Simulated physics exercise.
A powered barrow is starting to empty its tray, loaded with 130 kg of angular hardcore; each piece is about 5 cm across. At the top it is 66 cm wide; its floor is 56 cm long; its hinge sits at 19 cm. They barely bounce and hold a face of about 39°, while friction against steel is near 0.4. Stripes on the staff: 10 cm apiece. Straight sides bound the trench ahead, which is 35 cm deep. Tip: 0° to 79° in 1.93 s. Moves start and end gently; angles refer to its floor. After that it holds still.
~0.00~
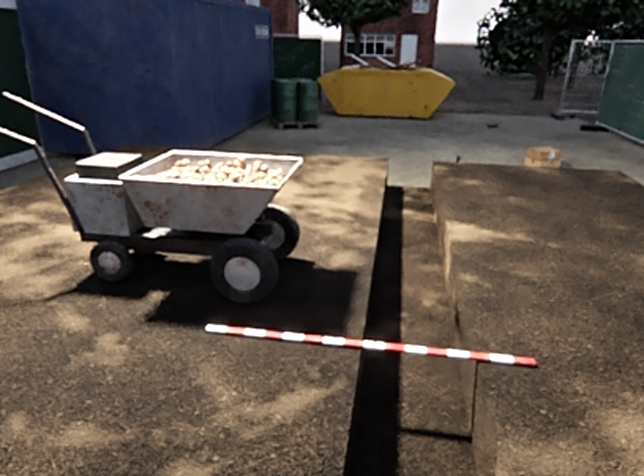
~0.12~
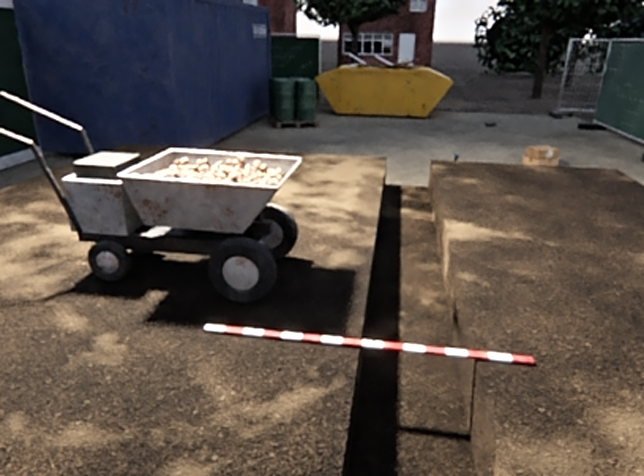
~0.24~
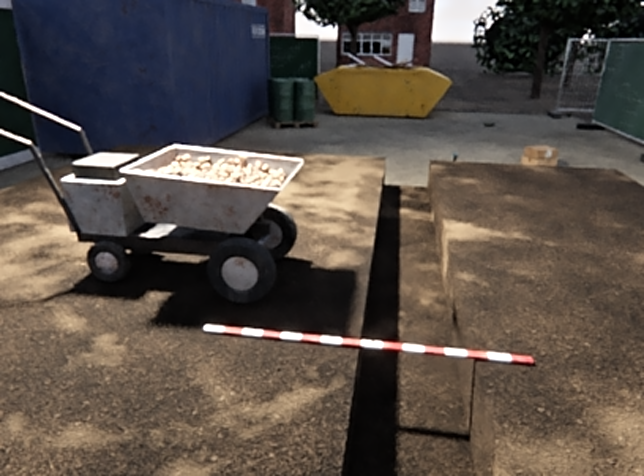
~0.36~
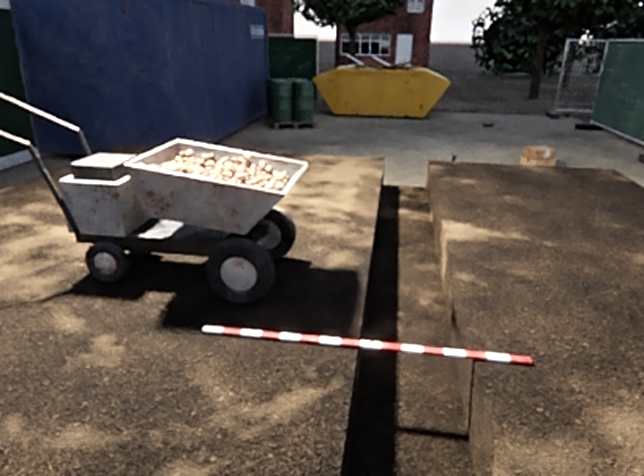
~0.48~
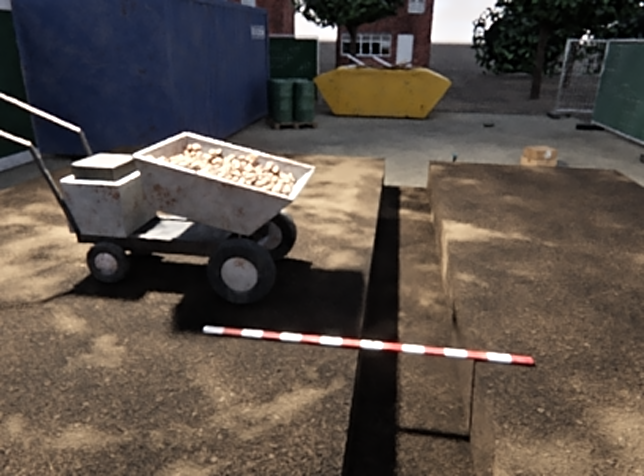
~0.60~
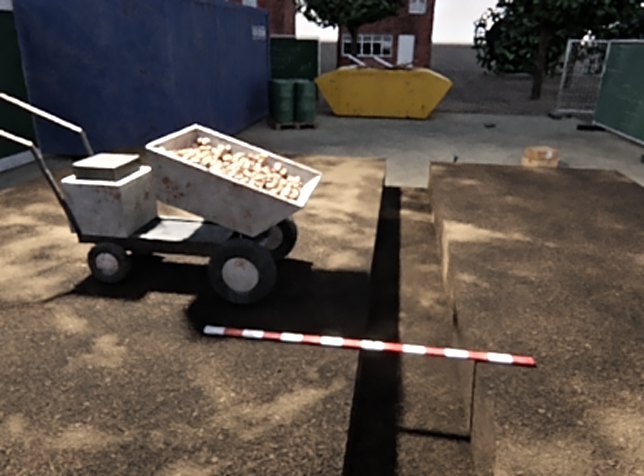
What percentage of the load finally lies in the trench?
About 53 per cent.
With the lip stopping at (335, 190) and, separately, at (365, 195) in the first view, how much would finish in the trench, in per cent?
Some 100 and some 95 per cent, in that order.
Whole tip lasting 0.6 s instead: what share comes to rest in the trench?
Close to 75 percent, then.
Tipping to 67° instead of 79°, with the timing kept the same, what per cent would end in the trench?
Near 50 per cent then.
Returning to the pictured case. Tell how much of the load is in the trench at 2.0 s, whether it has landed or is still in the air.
By that moment, roughly 30 per cent of the load.
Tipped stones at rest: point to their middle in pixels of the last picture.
Their middle ends up near (398, 334).
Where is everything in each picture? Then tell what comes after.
In the first picture, the tray is at 0°, its lip at (277, 188); the top of the load is at (217, 168).
In the second picture, the tray is at 1°, its lip at (276, 188); the top of the load is at (213, 167); the stones move at 0.1 m/s on average.
In the third picture, the tray is at 3°, its lip at (279, 191); the top of the load is at (207, 163); the stones move at 0.2 m/s on average.
In the fourth picture, lip at (285, 195), floor tilted 7°, highest stones at (200, 160); the stones move at 0.3 m/s on average.
In the fifth picture, the tray is at 12°, its lip at (293, 200); the top of the load is at (200, 156); the stones move at 0.4 m/s on average.
In the sixth picture, lip at (302, 207), floor tilted 18°, highest stones at (201, 149); the stones move at 0.4 m/s on average.
After 1.5 s the floor is at 67°; 100 % in the tray; the foremost stones are at (348, 262).
After 2.0 s the floor is at 79°; 58 % in the tray, 12 % short of the trench, 29 % in the trench; the foremost stones are at (440, 339).
After 2.4 s the floor is at 79°; 39 % in the tray, 13 % short of the trench, 48 % in the trench; the foremost stones are at (450, 333).
After 4.3 s the floor is at 79°; 34 % in the tray, 13 % short of the trench, 53 % in the trench; the foremost stones are at (450, 338).
